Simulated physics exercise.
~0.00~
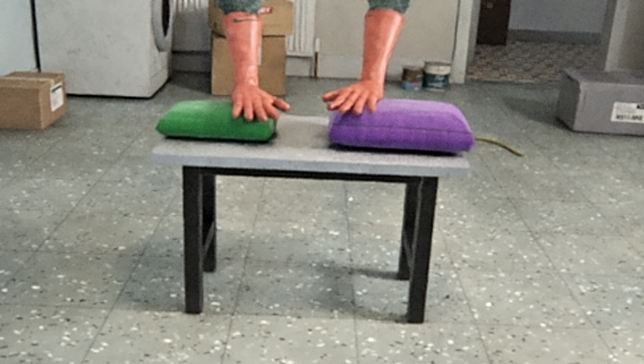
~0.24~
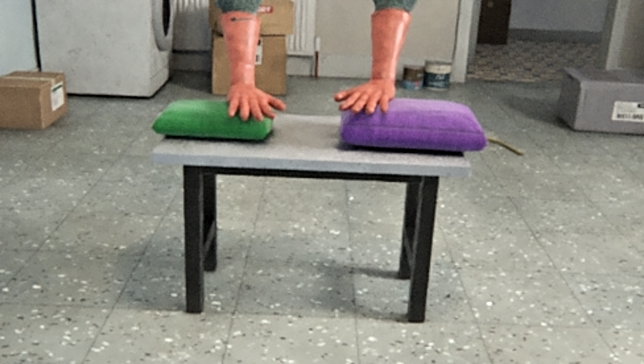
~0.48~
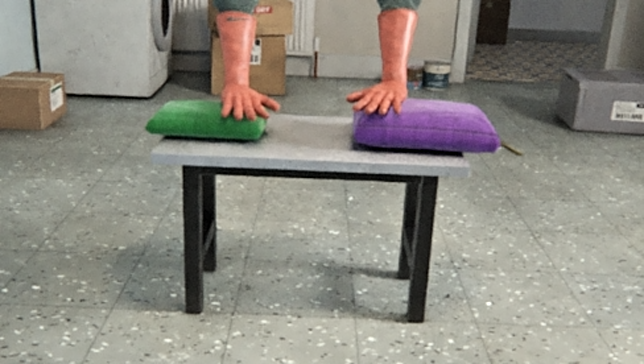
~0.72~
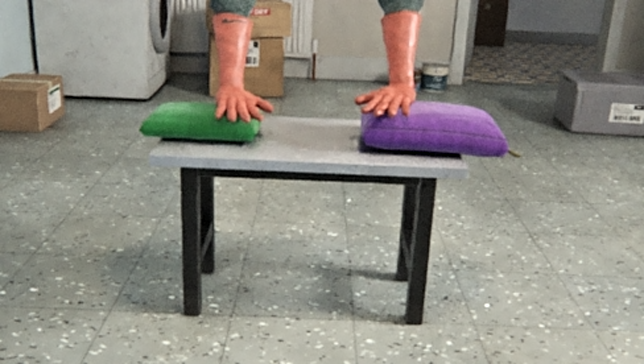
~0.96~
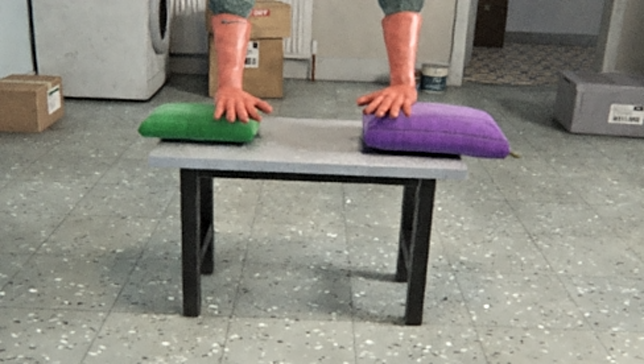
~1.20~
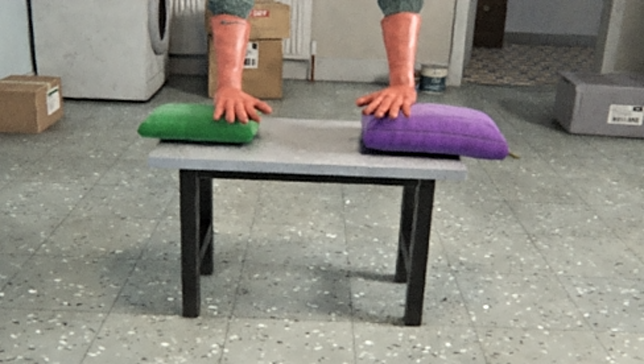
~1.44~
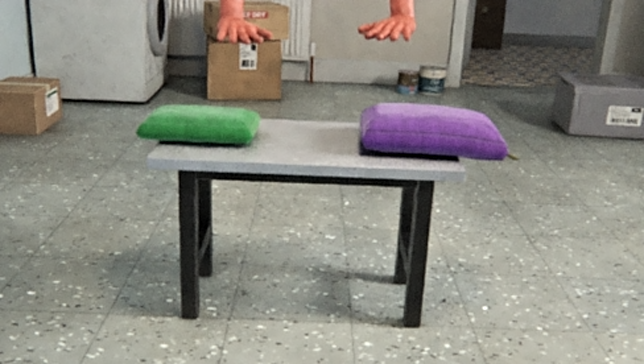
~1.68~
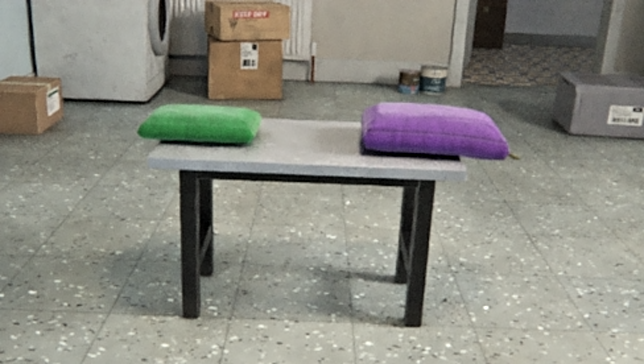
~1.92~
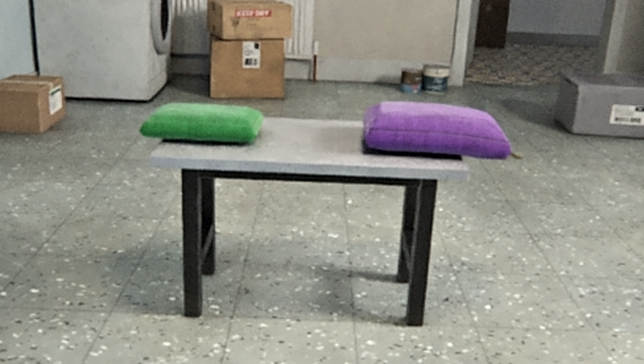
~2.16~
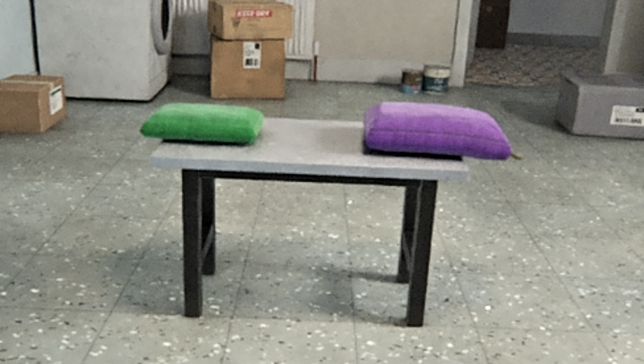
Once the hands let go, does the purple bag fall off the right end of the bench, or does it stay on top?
The purple bag stays on top of the bench, with its outer end sticking out past the edge.
